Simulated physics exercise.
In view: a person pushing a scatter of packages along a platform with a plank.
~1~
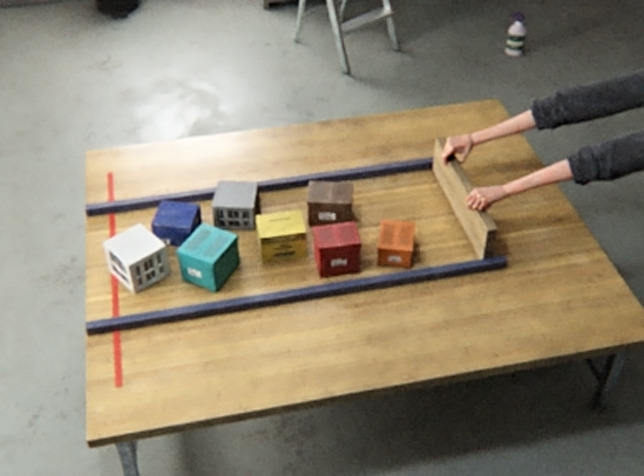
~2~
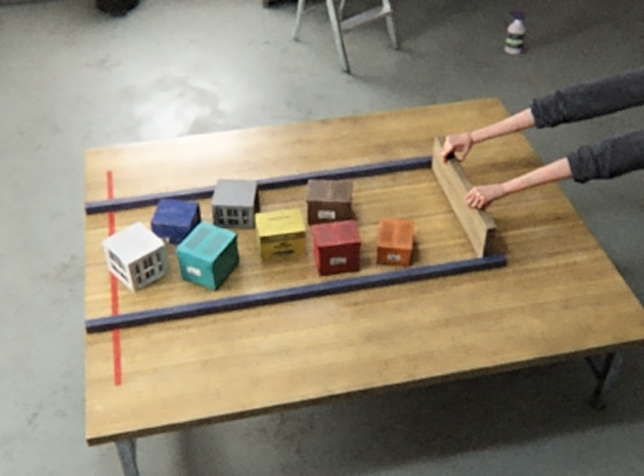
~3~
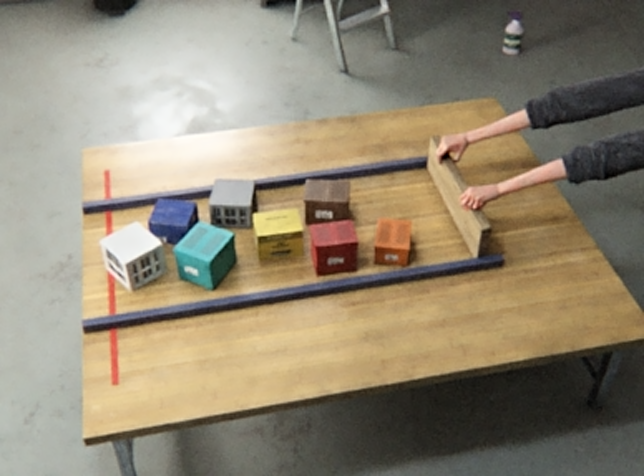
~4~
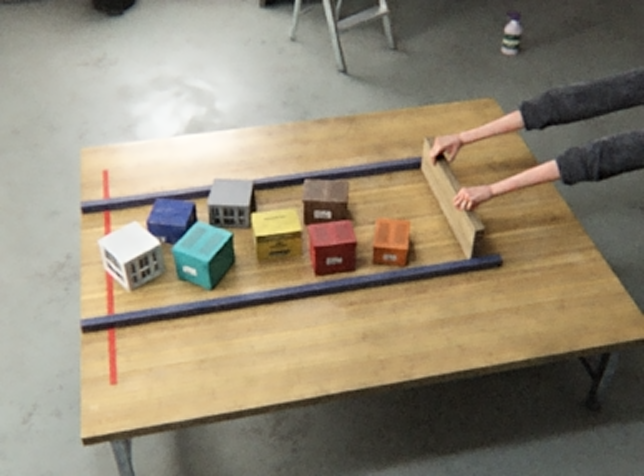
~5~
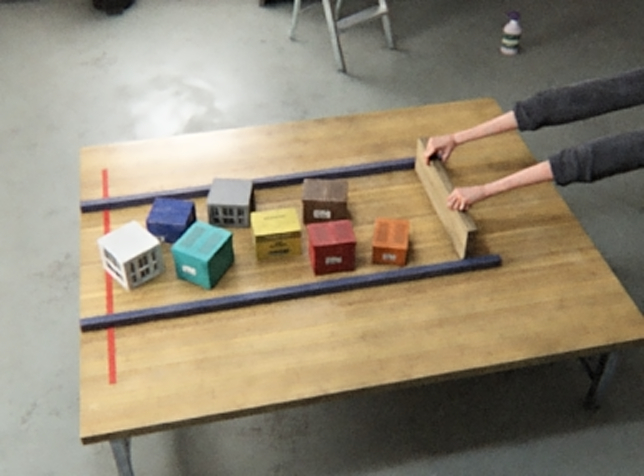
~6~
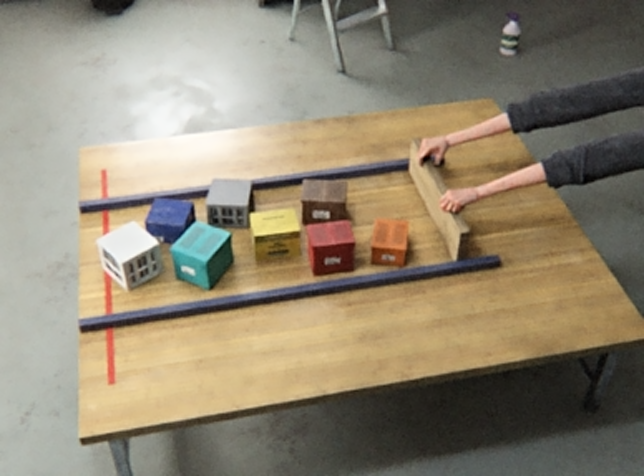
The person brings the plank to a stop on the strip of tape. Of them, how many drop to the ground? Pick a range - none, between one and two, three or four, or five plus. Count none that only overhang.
Range: Five plus.
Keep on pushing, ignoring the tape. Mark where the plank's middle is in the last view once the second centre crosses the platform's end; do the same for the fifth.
About (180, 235), then about (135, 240).
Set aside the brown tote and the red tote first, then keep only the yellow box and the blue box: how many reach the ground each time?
3 and 3.
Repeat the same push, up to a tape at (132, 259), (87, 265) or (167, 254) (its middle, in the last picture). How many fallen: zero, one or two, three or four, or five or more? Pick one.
In order: 5 or more, then five or over, then just one or two.
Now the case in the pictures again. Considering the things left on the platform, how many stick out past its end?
I'd say 3 of them.
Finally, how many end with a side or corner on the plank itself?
It ends up touching 3.
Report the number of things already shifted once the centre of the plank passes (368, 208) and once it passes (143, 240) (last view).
Tally: First 2; then 8.
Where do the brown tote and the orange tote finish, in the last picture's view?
Going in order: First (80, 242), then (88, 294).
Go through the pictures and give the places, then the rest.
In the first frame, white crate (137, 258); blue box (177, 224); turquoise tote (209, 258); plank (462, 197); tape (114, 265).
In the second frame, blue box (177, 222); red tote (336, 249).
In the third frame, turquoise tote (206, 256); yellow box (278, 235).
In the fourth frame, white crate (132, 256); orange tote (391, 242).
In the fifth frame, blue box (172, 221); brown tote (325, 203).
In the sixth frame, white crate (131, 256); blue box (171, 222); turquoise tote (203, 256); plank (437, 199); tape (107, 262).
Soon after, none off yet; white crate at rest near (131, 256); blue box at rest near (171, 222); turquoise tote at rest near (203, 256).
After that, none off yet; white crate displaced about its own width near (81, 258); blue box displaced about its own width near (116, 229); turquoise tote displaced well along near (123, 275).
In the end, the number that fall off is five or more; gone, red tote, yellow box, turquoise tote, blue box and white crate.
